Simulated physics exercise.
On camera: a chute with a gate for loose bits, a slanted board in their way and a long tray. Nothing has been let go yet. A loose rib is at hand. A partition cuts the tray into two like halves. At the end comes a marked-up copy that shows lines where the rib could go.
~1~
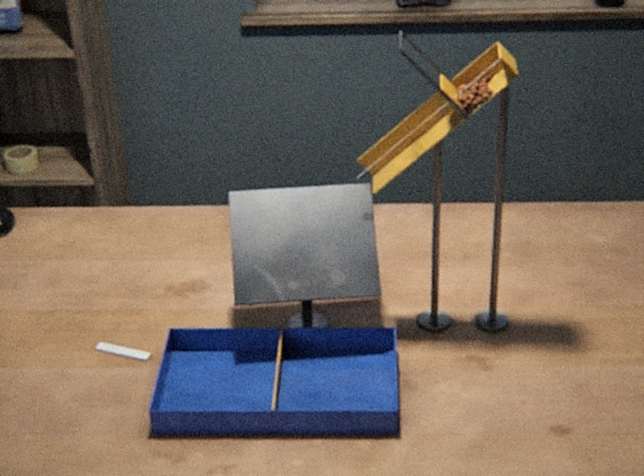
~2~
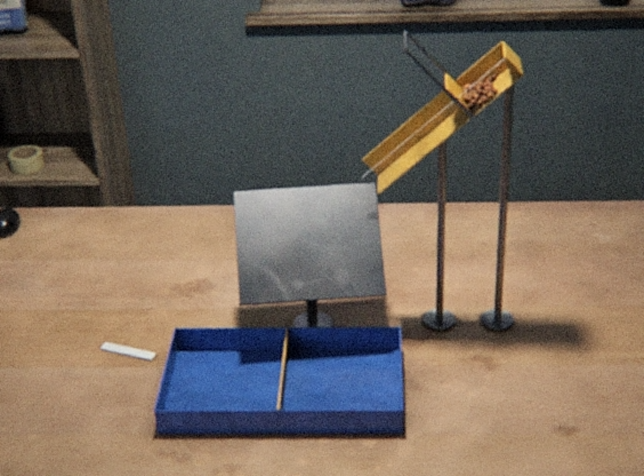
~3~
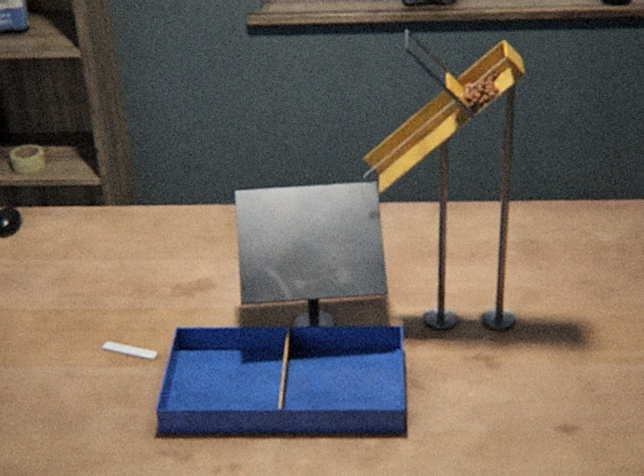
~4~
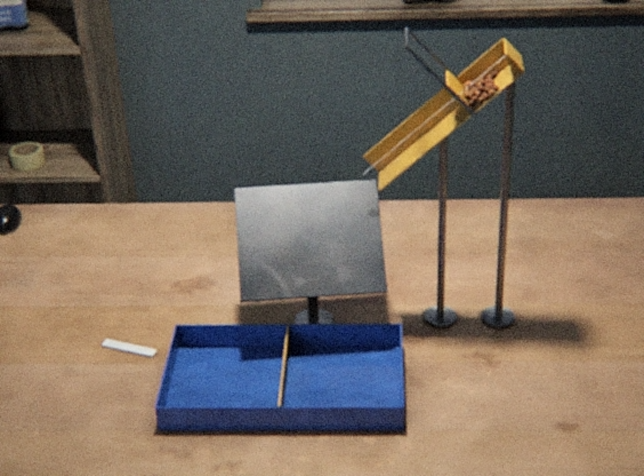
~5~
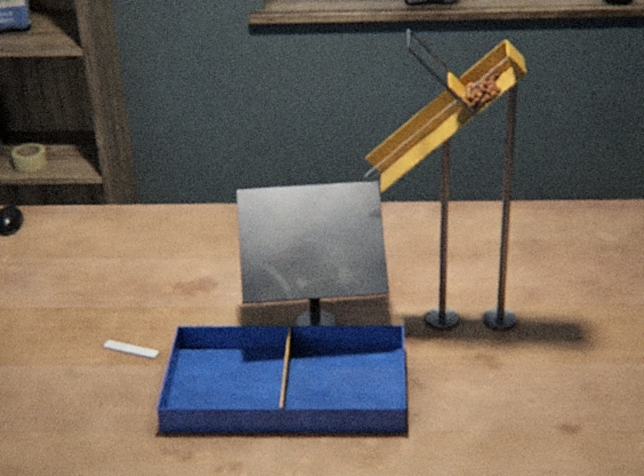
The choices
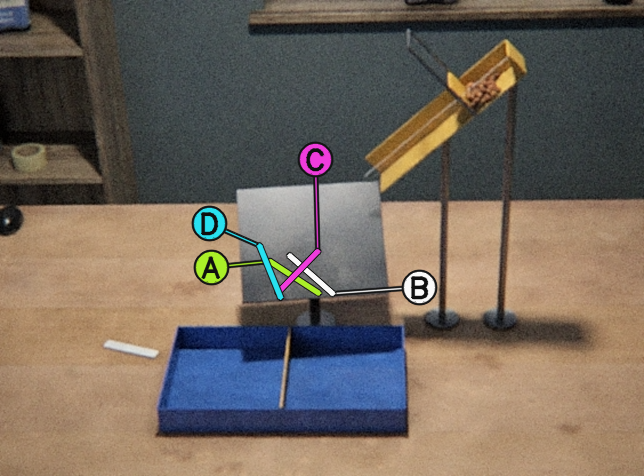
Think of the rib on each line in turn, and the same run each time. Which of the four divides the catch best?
It is C.
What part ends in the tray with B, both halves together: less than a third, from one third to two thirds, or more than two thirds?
It is more than two thirds.
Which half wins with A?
The right half.
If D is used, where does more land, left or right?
More lands on the right.
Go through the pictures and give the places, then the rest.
Load behind the gate at (472, 93), cereal balls; lip of the chute at (374, 185), sloping fairly steeply, in the first frame.
Middle of the board at (309, 242), tilted fairly steeply; middle of its low edge at (313, 300); of its high edge at (305, 187), in the second frame.
Front corners of the tray at (156, 410) and (404, 409); front end of its middle wall at (280, 409); gate still shut at (451, 85), in the third frame.
Middle of the load at (478, 90); lip at (380, 182), in the fourth frame.
Middle of the load at (480, 91); lip at (382, 183), in the fifth frame.
On the marked copy, line A from (270, 261) to (318, 293); line B from (289, 255) to (332, 293); line C from (317, 251) to (277, 292); line D from (259, 245) to (280, 297).
Choosing A, of what is caught, about a quarter in the left half, most in the right.
Choosing B, of what is caught, about a quarter in the left half, most in the right.
Choosing C, of what is caught, about half in the left half, about half in the right.
Choosing D, of what is caught, about a quarter in the left half, most in the right.
